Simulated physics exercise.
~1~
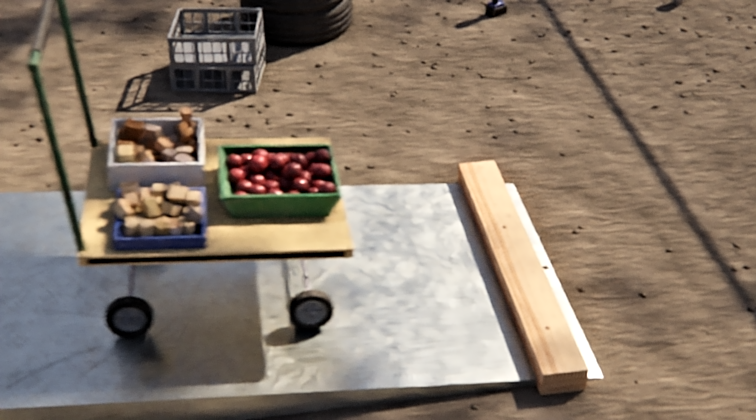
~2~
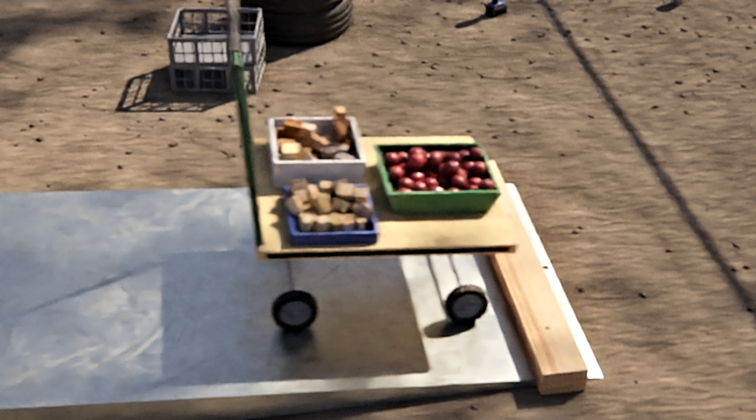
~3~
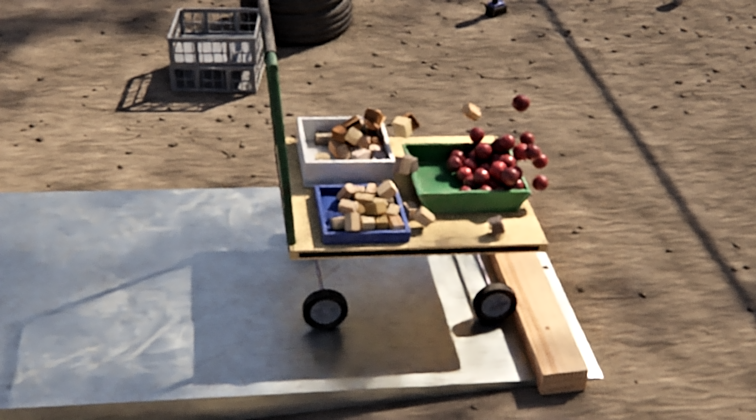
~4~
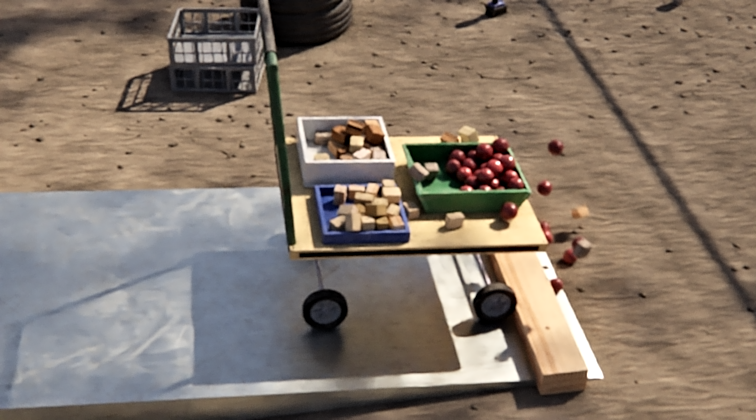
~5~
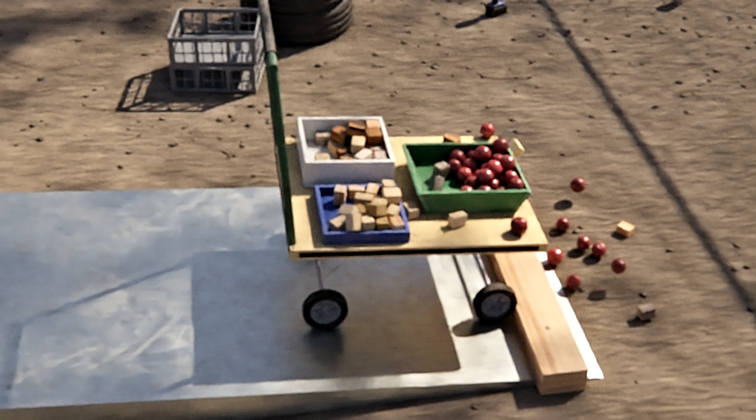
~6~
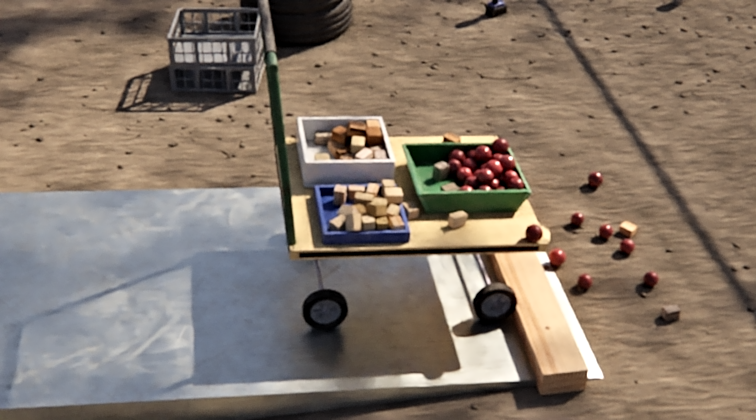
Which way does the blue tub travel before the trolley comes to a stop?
The blue tub travels to the right, riding along on the trolley until it stops at the wooden sill.
On a sunlit dirt yard, a trolley carrying green, white and blue tubs rolled right along a pale ramp and stopped against a wooden sill, throwing several red apples and some wooden pieces forward, a few apples ending on the ground.
